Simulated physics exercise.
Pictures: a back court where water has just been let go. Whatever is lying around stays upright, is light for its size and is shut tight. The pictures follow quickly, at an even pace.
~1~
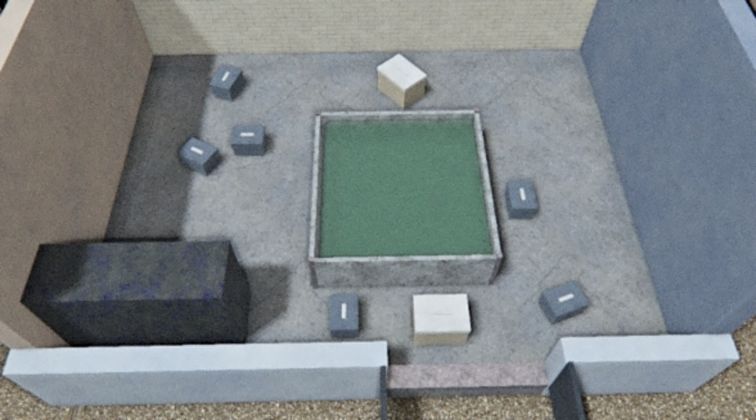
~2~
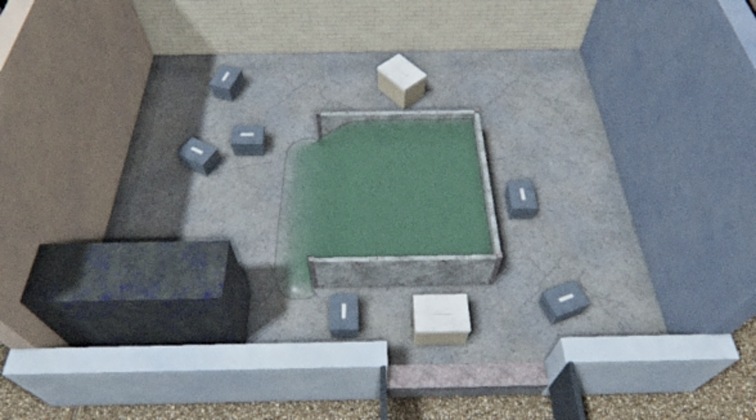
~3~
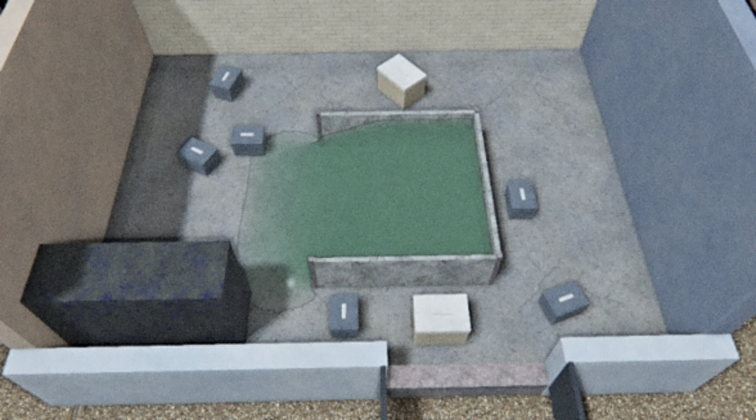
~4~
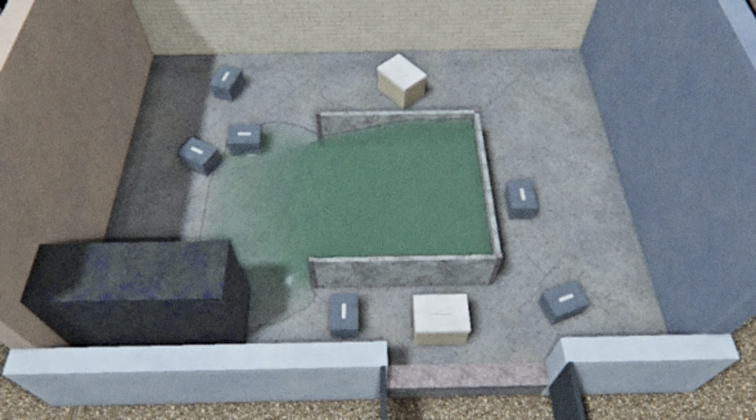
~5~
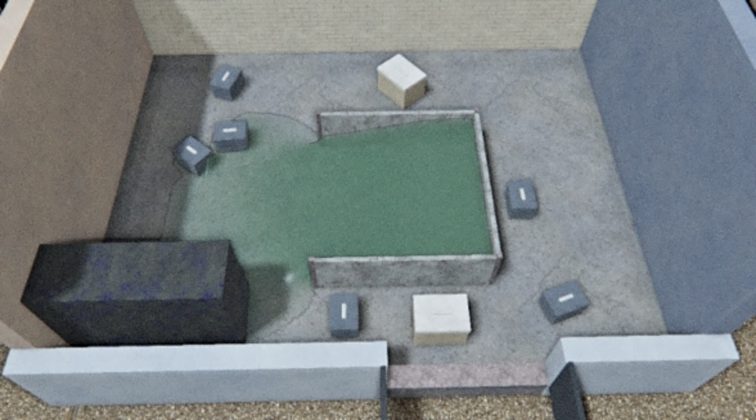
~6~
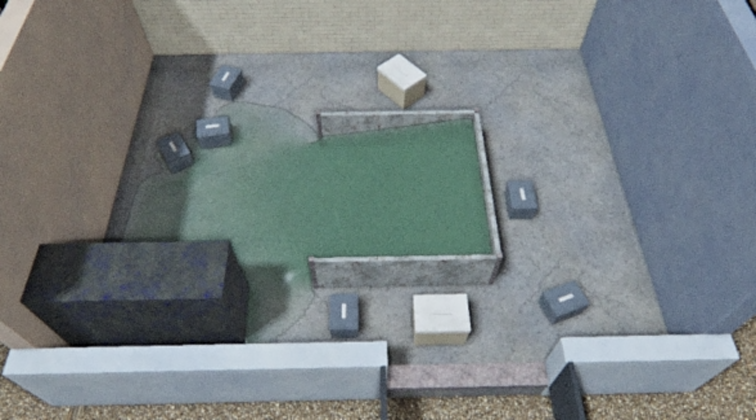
In a walled back court, the left side of a low square tank opened and green water spread leftward across the floor, then nudged two small grey boxes a short way left.
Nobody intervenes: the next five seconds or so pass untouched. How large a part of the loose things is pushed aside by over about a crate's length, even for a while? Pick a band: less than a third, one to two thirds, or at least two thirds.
The fraction is one to two thirds of them.
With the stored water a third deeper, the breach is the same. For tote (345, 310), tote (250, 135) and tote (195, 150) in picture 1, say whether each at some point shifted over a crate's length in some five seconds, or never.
Well, in sequence: Carried that far, carried that far, carried that far.
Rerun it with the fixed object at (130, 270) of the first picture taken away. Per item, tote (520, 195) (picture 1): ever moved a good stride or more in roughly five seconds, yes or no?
My call is that it remains close.
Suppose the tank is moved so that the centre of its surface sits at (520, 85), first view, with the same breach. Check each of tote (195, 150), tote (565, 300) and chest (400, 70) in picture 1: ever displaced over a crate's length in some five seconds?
Result per object - went far, stayed close, went far.
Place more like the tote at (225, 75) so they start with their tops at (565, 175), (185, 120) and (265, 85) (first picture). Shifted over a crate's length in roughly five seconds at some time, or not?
In order: Hardly budges, shoved clear, then shoved clear.
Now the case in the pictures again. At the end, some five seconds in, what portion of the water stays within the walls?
That comes to roughly 100 parts in a hundred.
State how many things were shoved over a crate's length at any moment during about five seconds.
I make it 5 in total.
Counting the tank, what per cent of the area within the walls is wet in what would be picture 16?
Something close to 50 per cent.
A moment on, 2 of 8 are well off their spots; 0 afloat.
Next, 3 of 8 are well off their spots; 2 afloat.
Later, 4 of 8 are well off their spots; 3 afloat.
In the end, 5 of 8 are well off their spots, and 5 have been at some point; 4 afloat.
